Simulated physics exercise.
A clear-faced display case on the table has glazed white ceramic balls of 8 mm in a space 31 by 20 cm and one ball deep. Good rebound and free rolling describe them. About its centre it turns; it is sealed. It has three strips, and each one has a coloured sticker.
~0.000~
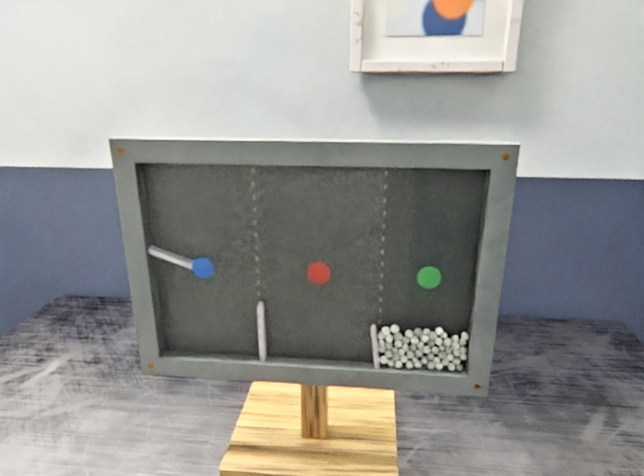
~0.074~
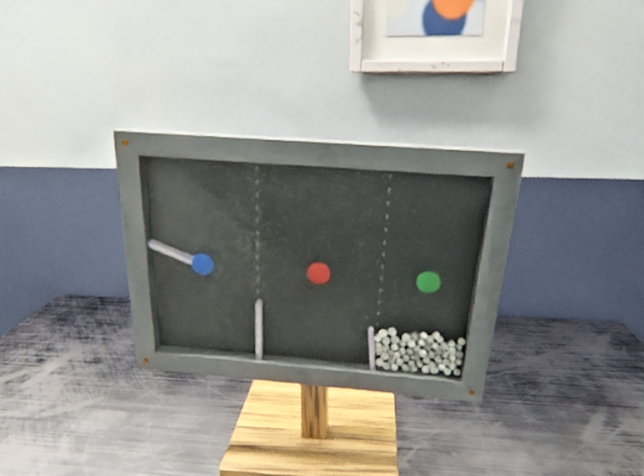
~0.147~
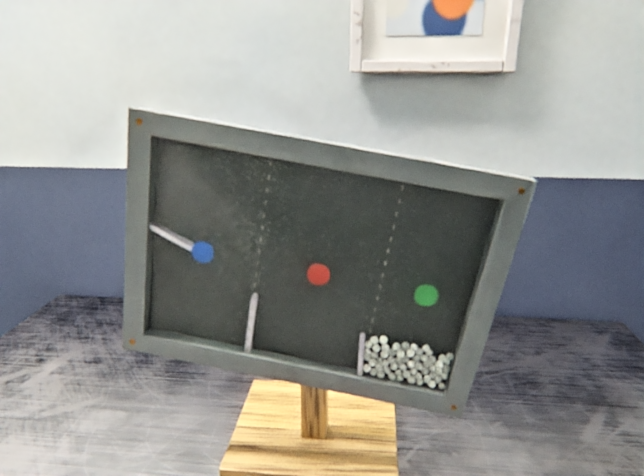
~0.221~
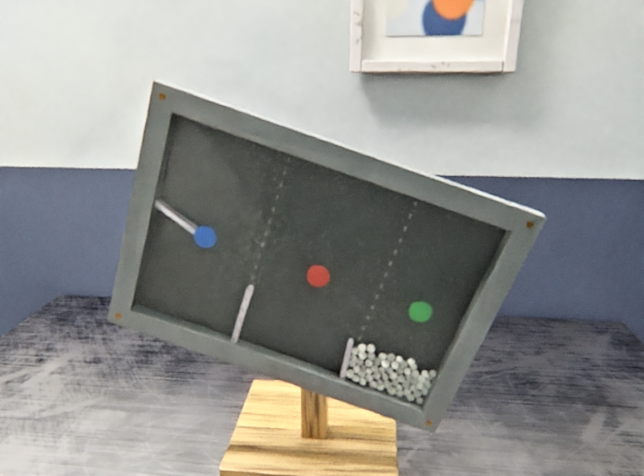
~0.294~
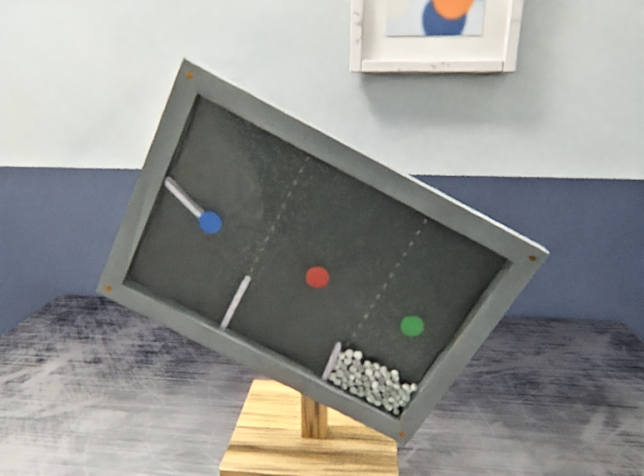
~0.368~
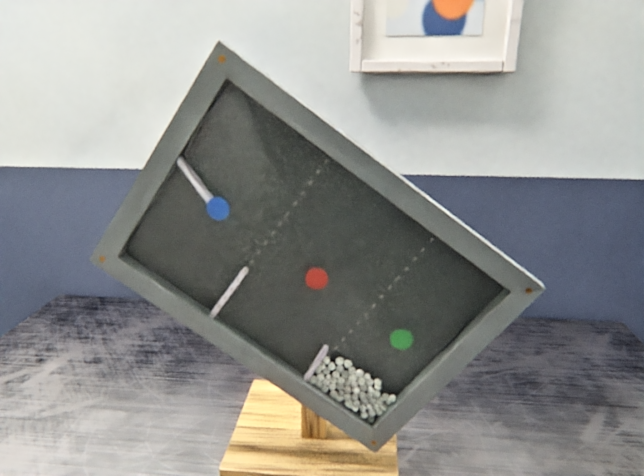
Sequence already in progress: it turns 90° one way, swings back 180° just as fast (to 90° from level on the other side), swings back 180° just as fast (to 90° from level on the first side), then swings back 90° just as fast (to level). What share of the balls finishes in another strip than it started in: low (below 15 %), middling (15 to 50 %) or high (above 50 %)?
High.
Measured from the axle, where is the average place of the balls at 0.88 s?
Position estimate: Left 7 cm, below 13 cm.
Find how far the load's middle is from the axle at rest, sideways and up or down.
About 2 cm right and 9 cm below.
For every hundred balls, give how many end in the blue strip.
That comes to near 35 percent.
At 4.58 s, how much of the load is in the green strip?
Around 35 per cent.
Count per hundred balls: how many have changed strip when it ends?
Close to 65 in a hundred.
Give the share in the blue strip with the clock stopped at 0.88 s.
It comes to roughly 0 %.
By 0.88 s, it stands 90° clockwise; the balls' middle is 7 cm left of and 13 cm below the centre; green 100 %; 0 % have changed strip.
By 4.58 s, it stands 45° clockwise; the balls' middle is 3 cm left of and 8 cm below the centre; red 30 %, blue 35 %, green 35 %; 65 % have changed strip.
By 5.02 s, it stands level; the balls' middle is 4 cm right of and 8 cm below the centre; red 30 %, blue 35 %, green 35 %; 65 % have changed strip.
At rest by 6.0 s, it stands level; red 30 %, blue 35 %, green 35 %; 65 % have changed strip.
